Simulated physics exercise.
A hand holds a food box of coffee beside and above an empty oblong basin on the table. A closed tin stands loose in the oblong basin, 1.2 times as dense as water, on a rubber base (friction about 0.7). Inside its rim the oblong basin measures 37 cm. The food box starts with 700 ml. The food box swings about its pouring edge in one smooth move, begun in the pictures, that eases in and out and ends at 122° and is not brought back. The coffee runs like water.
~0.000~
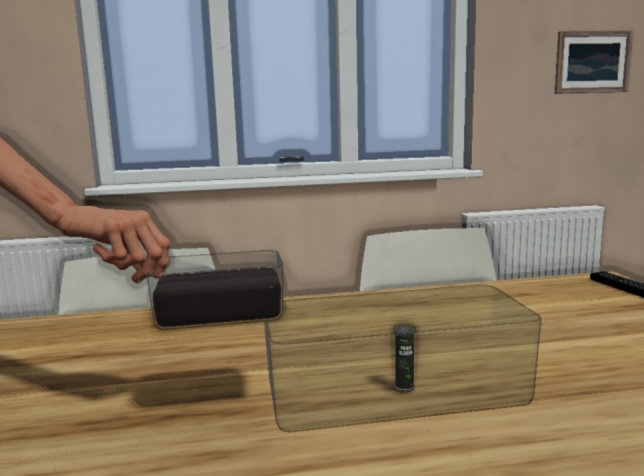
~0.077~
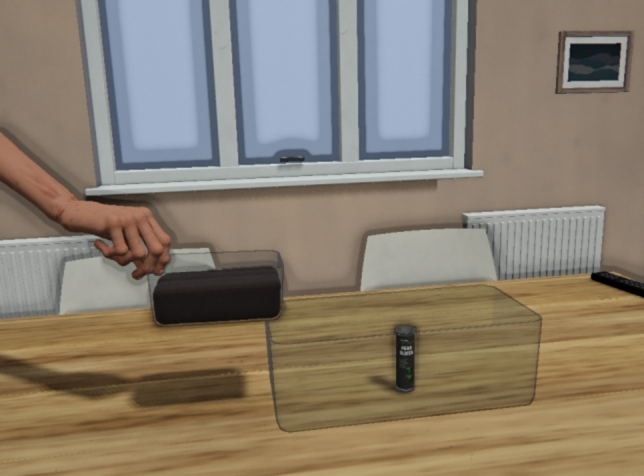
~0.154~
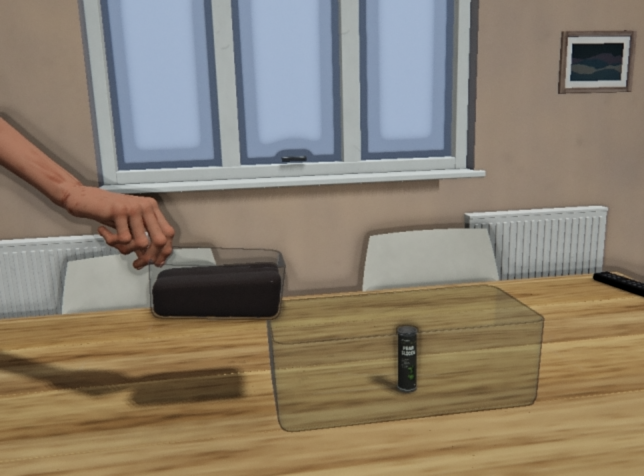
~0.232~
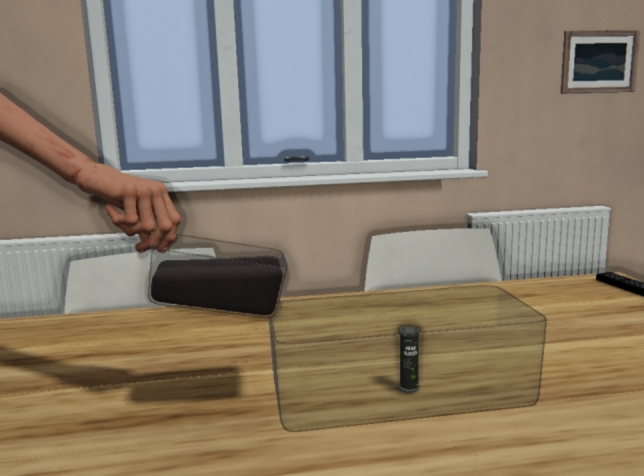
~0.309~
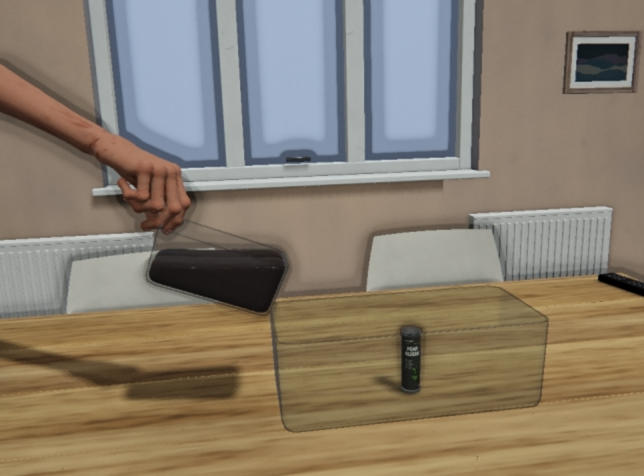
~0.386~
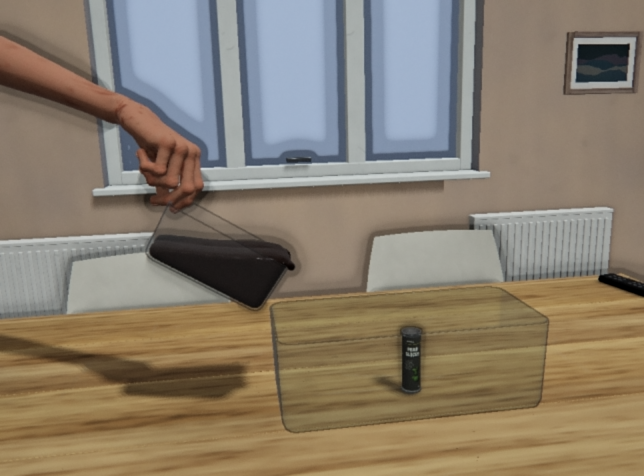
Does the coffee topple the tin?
The tin stays up.
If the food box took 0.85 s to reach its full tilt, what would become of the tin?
The tin falls.
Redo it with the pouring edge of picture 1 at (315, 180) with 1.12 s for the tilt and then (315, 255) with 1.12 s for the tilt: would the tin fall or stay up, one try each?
First it keeps standing; then it falls.
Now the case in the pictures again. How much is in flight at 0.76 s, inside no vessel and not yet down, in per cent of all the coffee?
Near 36 in a hundred.
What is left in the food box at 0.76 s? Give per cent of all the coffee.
About 18 per cent.
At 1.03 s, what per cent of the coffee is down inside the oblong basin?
Some 94 per cent.
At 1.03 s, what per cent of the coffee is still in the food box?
About 1 per cent.
Then, 0.76 s in, the tilt is 93° and 18 per cent is still to pour; the tin stands where it began.
Then, 1.03 s in, the tilt is 120° and 1 per cent is still to pour; the tin stands where it began.
Then, 1.31 s in, the tilt is 122° and 0 per cent is still to pour; the tin stands where it began.
Then, 1.62 s in, the tilt is 122° and 0 per cent is still to pour; the tin stands where it began.
Finally, the tin stands where it began.
